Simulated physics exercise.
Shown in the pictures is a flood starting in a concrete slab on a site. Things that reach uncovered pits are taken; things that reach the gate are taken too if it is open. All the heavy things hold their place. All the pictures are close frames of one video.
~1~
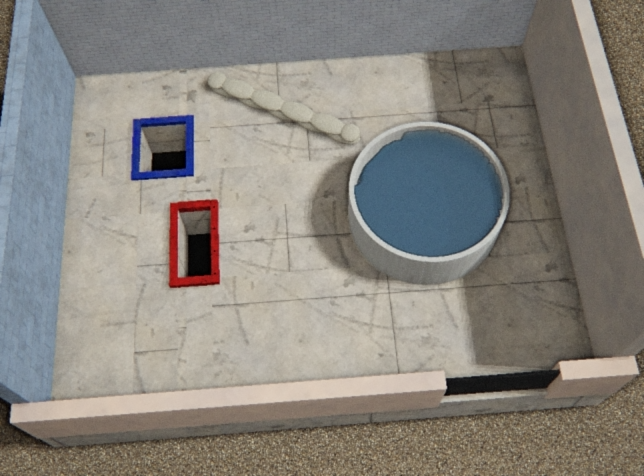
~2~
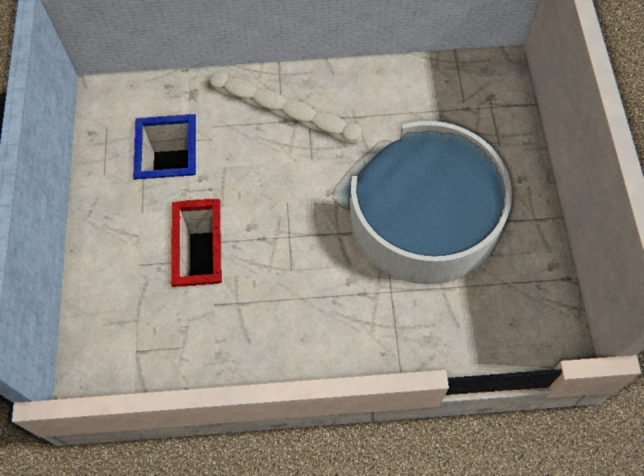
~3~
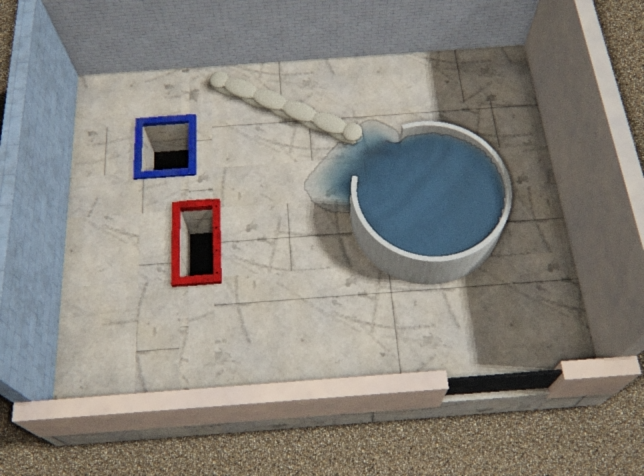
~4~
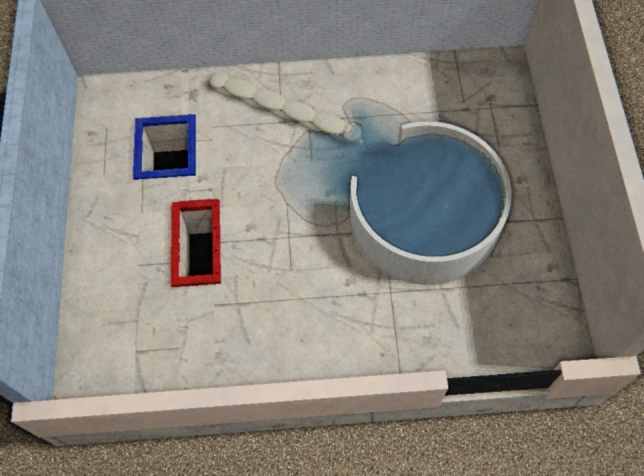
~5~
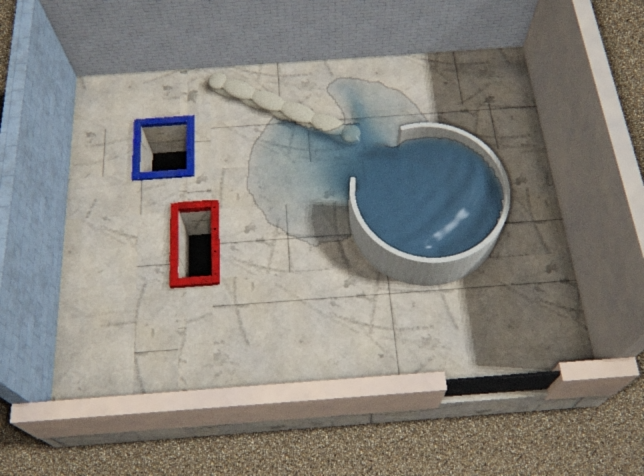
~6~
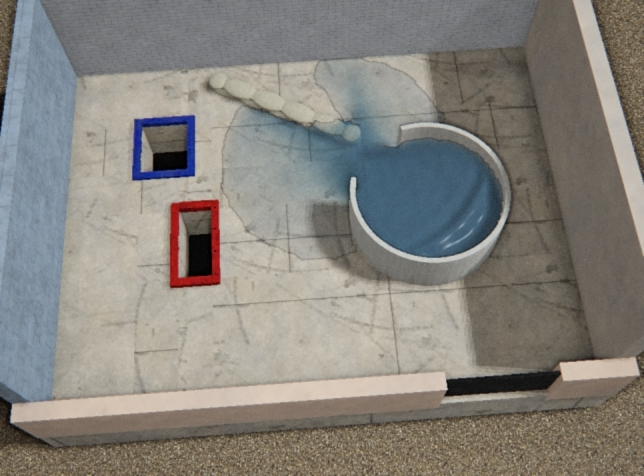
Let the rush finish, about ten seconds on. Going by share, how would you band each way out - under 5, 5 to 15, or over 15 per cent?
In the end gate: Beneath five per cent. Red pit: Beneath five per cent. Blue pit: Past fifteen per cent.
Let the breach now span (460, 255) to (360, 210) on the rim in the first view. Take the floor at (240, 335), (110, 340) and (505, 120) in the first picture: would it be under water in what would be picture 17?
Note, points one to three: Reached and soaked / reached and soaked / unreached.
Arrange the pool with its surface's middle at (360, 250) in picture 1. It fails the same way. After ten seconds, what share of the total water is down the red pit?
I'd put the red pit at 12 % of the whole.
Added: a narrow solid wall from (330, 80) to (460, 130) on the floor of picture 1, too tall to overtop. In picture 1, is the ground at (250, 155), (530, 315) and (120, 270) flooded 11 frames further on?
Result, listed order: Spot 1 reached by the flood, spot 2 kept clear of the flood, spot 3 kept clear of the flood.
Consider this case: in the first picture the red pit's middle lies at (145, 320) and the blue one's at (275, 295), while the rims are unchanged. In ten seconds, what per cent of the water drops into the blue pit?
Blue: About 2 %.
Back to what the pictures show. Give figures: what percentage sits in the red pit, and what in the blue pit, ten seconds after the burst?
In the order asked: 0 percent and 24 percent.
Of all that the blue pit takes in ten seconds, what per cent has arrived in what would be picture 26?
By my reckoning, 60 percent.
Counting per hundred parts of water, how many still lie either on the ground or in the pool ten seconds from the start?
Around 76 parts in a hundred.
A moment on, water covers 25 % of the floor; the gate 0 %, the red pit 0 %, the blue pit 1 %.
Next, water covers 35 % of the floor; the gate 0 %, the red pit 0 %, the blue pit 7 %.
Then, water covers 45 % of the floor; the gate 0 %, the red pit 0 %, the blue pit 14 %.
Later, water covers 75 % of the floor; the gate 0 %, the red pit 0 %, the blue pit 21 %.
In the end, water covers 95 % of the floor; the gate 0 %, the red pit 0 %, the blue pit 23 %.
